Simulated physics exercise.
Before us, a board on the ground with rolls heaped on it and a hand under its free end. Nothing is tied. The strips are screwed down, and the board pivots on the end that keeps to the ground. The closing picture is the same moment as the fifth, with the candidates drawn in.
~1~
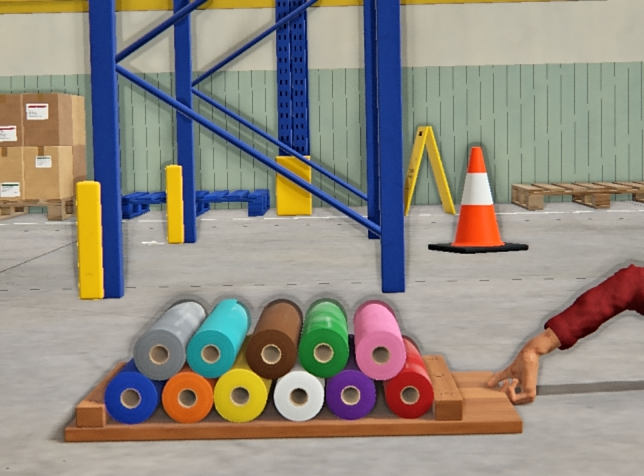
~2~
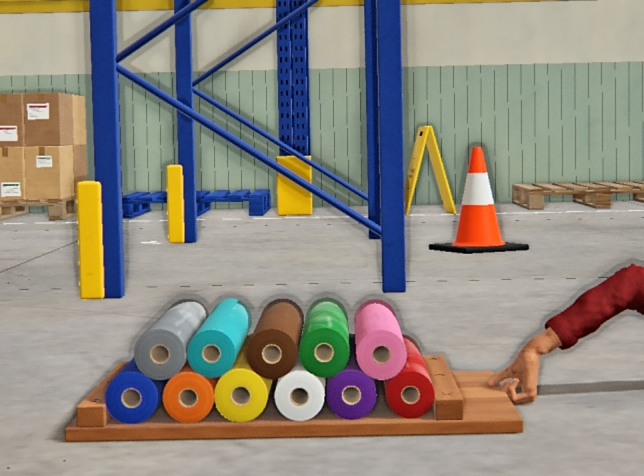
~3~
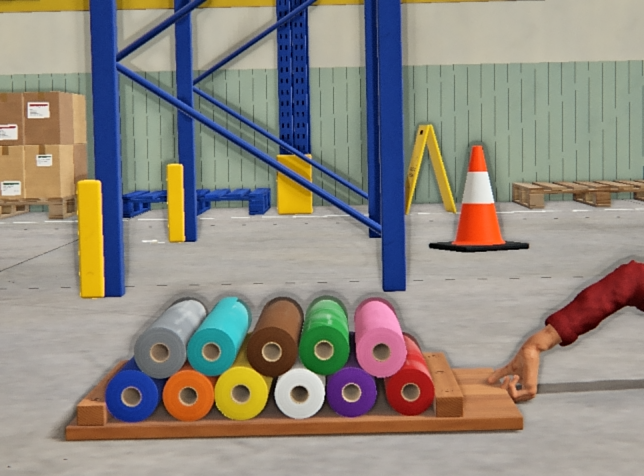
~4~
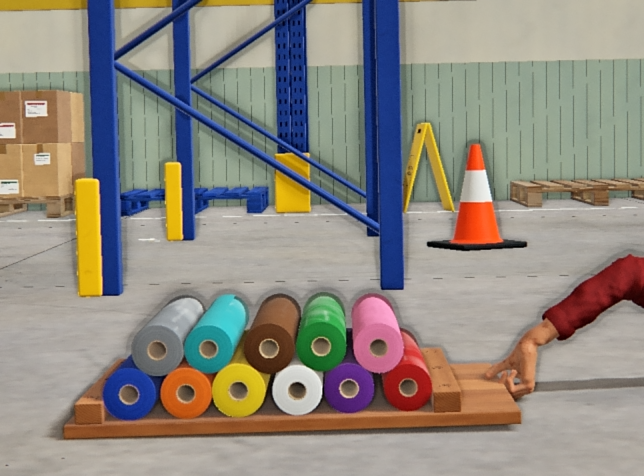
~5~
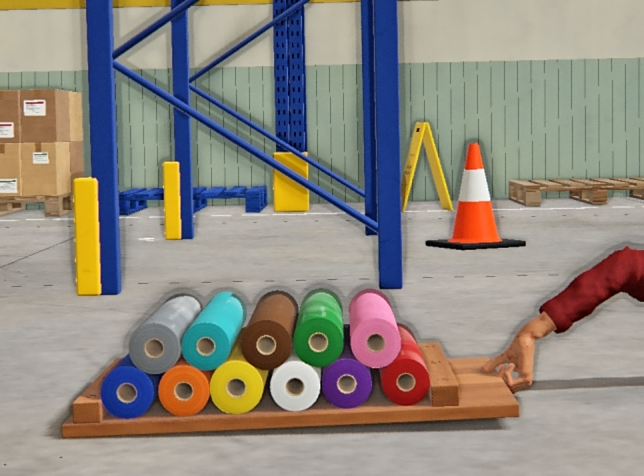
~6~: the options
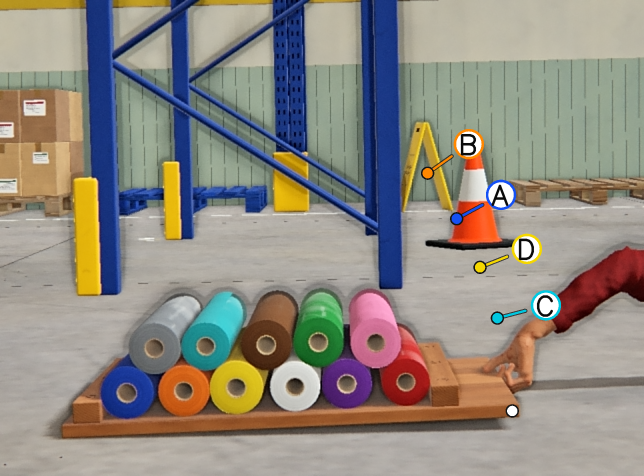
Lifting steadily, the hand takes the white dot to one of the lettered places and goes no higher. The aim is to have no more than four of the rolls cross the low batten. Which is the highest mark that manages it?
It can be raised to A.
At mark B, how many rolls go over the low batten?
The count is five.
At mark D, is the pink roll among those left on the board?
Yes, with D.
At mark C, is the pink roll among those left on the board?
Yes.
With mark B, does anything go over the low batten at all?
At B: Yes.
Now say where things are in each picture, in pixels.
The first frame shows purple roll (351, 395); red roll (410, 395); brown roll (271, 354).
The second frame shows brown roll (272, 354); grey roll (160, 354).
The third frame shows board (298, 392); purple roll (352, 393); red roll (411, 392); yellow roll (241, 394).
The fourth frame shows board (296, 388); blue roll (129, 394); orange roll (186, 393).
The fifth frame shows board (294, 385); blue roll (127, 393); orange roll (184, 391).
On the copy, A at (457, 219); B at (428, 173); C at (498, 318); D at (480, 267); the white dot at (512, 411).
On A. First, board at 16°.
Then, board at 27°.
Finally, board at 27°, none over the low batten.
By contrast, B five over the low batten; C none over the low batten; D none over the low batten.
